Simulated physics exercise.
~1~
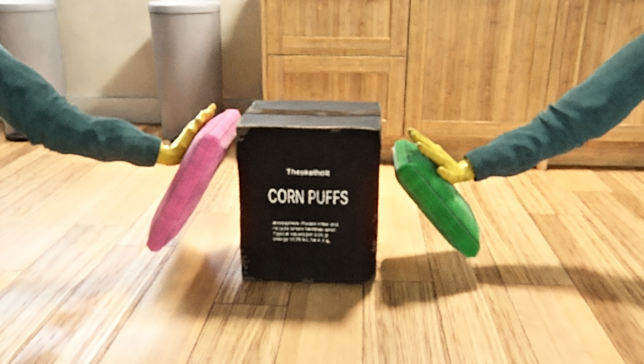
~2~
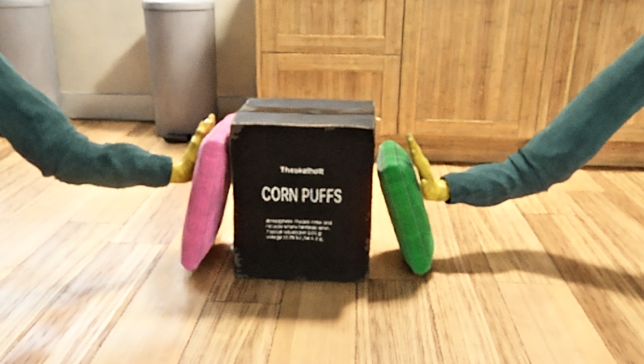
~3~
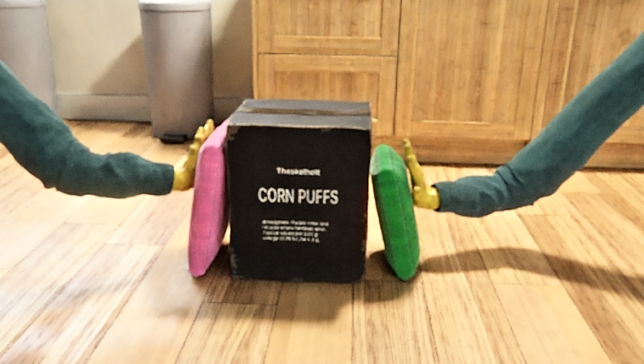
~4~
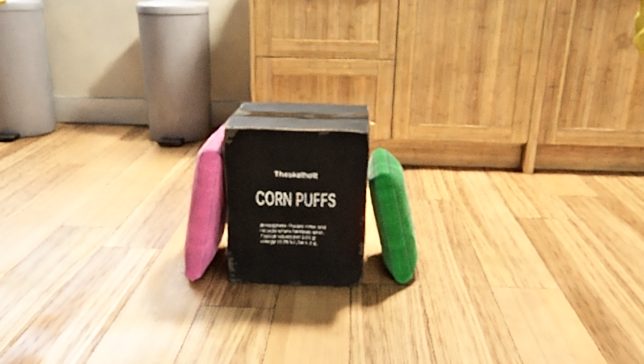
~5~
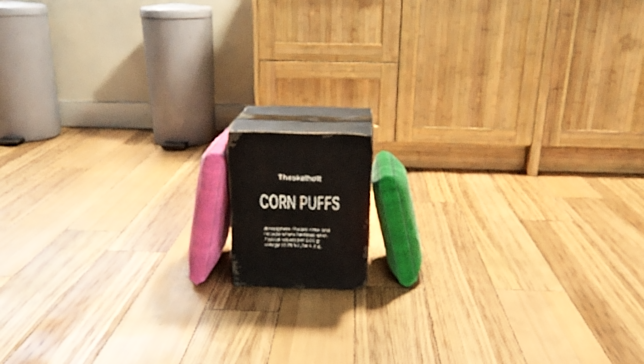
In the video, two hands press a pink pillow against the left side of a black box and a green soft bag against its right side, then let go and withdraw, leaving both leaning upright against the box.
